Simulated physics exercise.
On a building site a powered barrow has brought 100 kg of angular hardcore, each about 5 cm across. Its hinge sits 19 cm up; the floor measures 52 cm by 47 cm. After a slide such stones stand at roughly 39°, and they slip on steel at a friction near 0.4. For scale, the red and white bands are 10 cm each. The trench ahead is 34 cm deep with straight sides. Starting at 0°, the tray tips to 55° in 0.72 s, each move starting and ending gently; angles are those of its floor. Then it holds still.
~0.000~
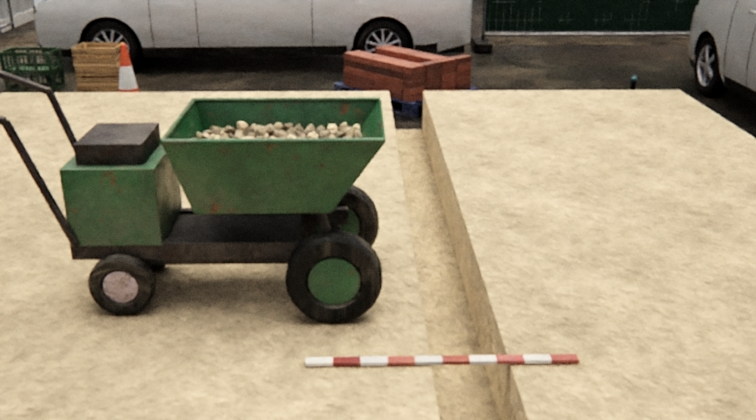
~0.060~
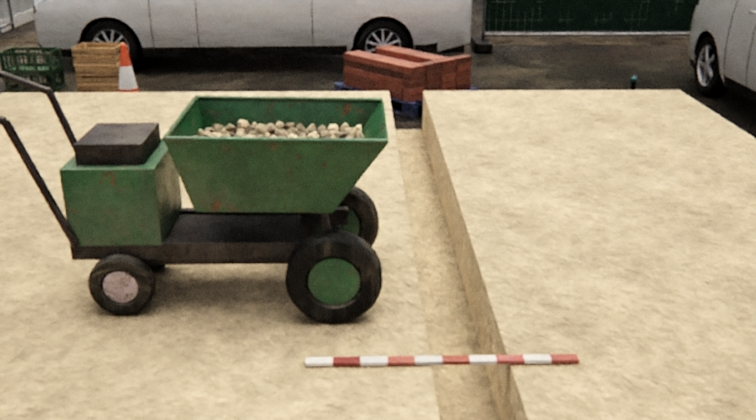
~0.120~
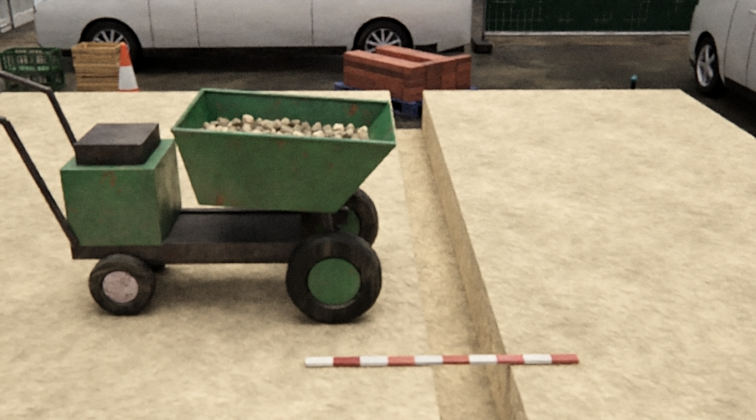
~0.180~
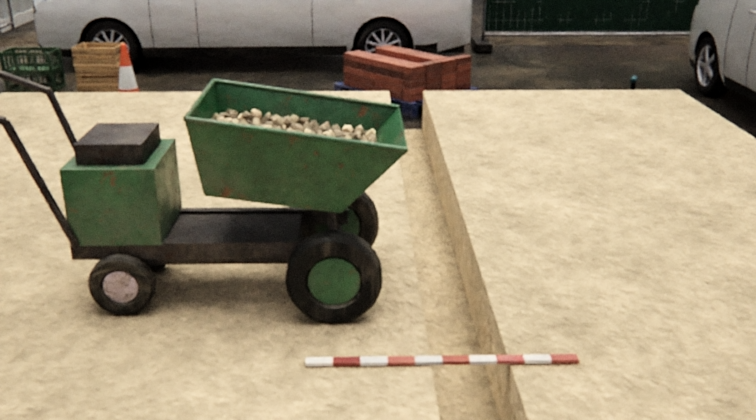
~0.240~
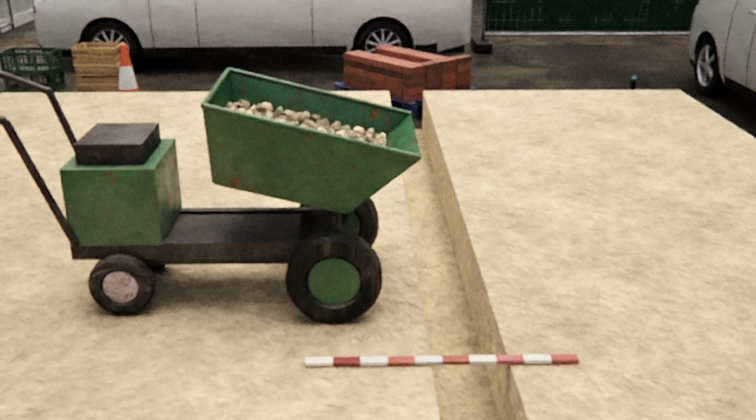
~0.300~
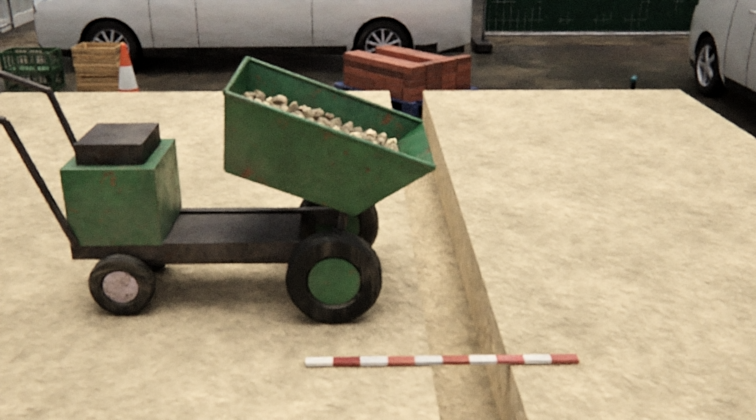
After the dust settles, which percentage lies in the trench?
Roughly 3 per cent ends in the trench.
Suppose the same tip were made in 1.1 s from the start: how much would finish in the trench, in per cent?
It would be near 0 per cent.
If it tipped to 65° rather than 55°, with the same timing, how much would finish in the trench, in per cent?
In that case some 10 per cent.
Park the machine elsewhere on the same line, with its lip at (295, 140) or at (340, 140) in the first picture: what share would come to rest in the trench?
Near 15 per cent from the first place, 10 from the second.
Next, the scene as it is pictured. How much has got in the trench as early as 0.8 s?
About 0 per cent by then.
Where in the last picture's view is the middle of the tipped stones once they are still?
Their middle is at about (527, 289).
After 0.5 s the floor is at 46°; 100 % in the tray; the foremost stones are at (439, 196).
After 0.8 s the floor is at 55°; 100 % in the tray; the foremost stones are at (488, 214).
After 1.2 s the floor is at 55°; 86 % in the tray, 1 % in the trench, 13 % past the trench; the foremost stones are at (583, 285).
After 3.1 s the floor is at 55°; 80 % in the tray, 3 % in the trench, 17 % past the trench; the foremost stones are at (632, 283).
